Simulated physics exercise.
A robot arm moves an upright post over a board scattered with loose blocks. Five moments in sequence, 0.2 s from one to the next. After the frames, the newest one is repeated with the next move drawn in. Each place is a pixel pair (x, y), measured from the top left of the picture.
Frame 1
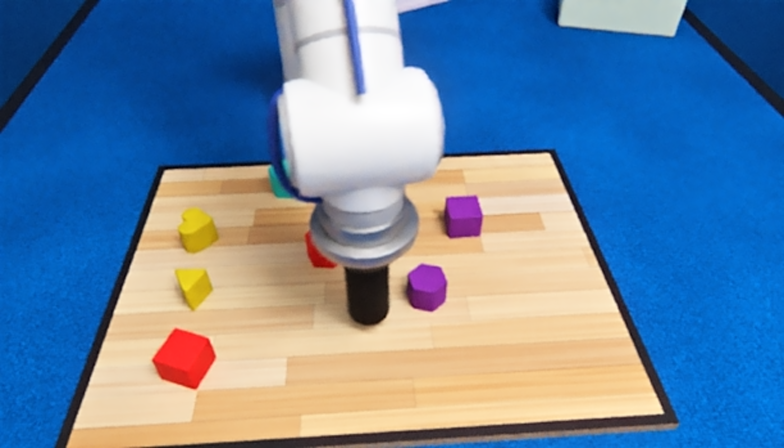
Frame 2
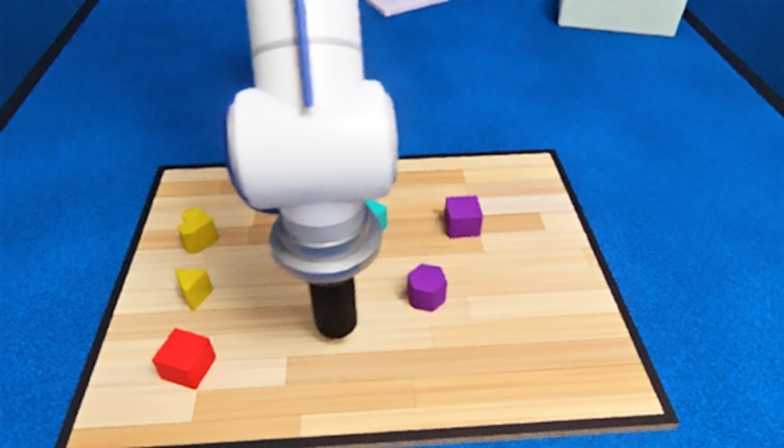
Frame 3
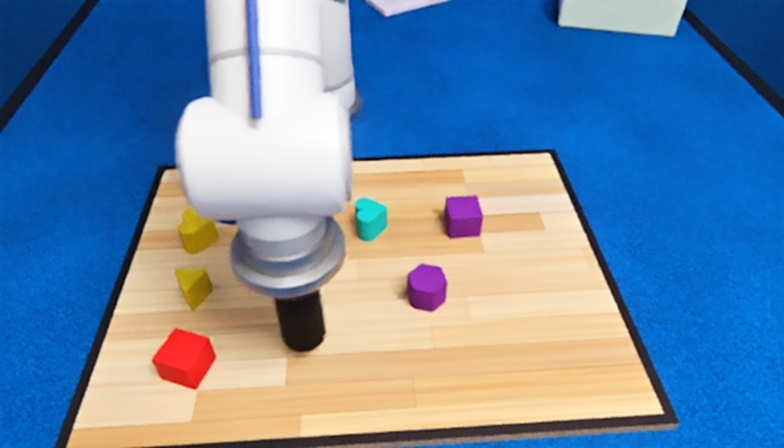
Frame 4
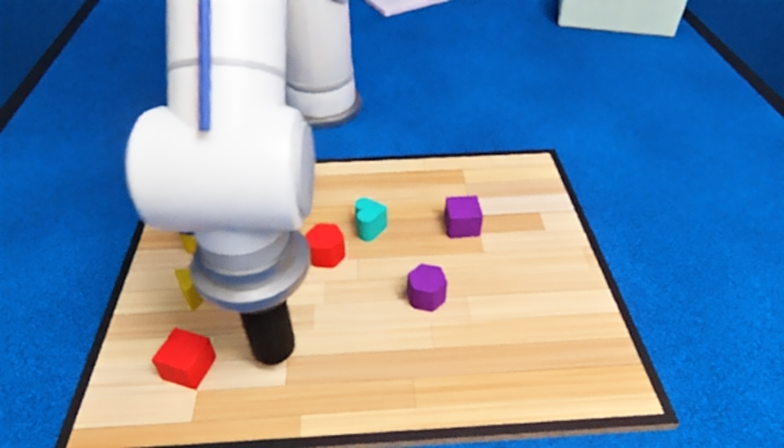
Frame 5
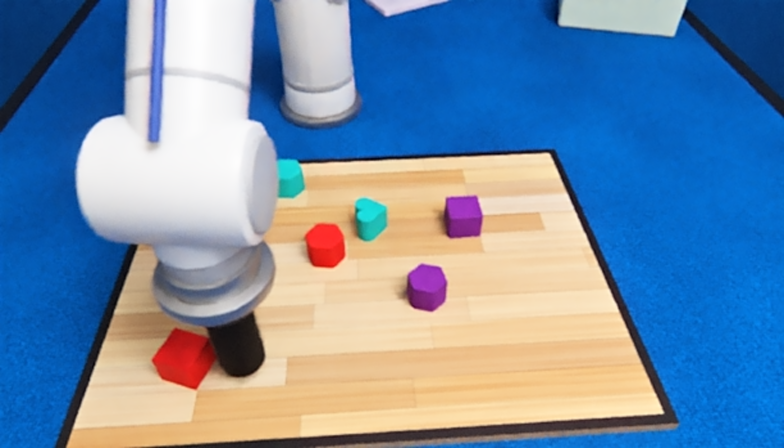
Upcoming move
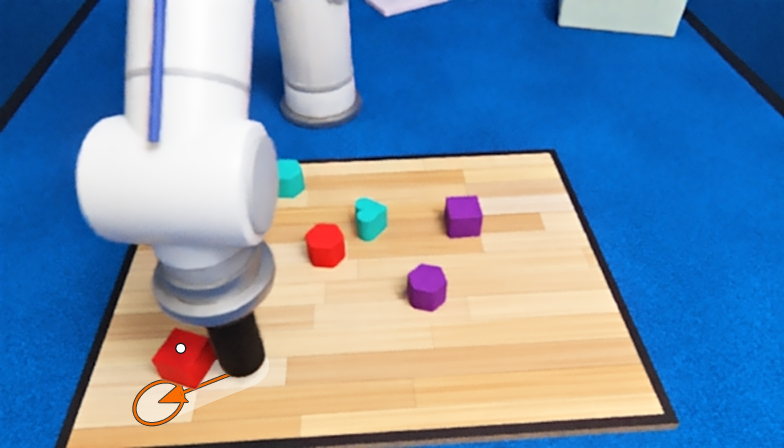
The robot arm moved its black post steadily left and slightly toward the viewer across the wooden board, drawing near the red block at the lower left, while the scattered colored blocks stayed put.
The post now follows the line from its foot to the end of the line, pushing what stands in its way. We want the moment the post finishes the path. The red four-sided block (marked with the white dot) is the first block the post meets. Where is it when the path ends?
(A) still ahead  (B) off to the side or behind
The answer is B.
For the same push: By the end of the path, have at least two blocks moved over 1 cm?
No
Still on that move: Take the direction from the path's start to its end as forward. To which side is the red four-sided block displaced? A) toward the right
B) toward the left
The correct letter is A.
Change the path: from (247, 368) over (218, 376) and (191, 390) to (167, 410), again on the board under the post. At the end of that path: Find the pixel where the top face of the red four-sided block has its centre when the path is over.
Its top face will be centred at roughly (149, 350).
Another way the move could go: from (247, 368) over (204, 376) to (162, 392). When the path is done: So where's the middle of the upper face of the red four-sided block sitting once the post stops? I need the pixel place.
It is going to be at (123, 350).
The line goes in a line from (247, 368) to (159, 402); the dot is on the red four-sided block.
What follows on the original path. Halfway along, post at (199, 375); red four-sided block at (158, 349), turned 15° clockwise.
At the end, post at (154, 393); red four-sided block at (142, 347), turned 40° clockwise.
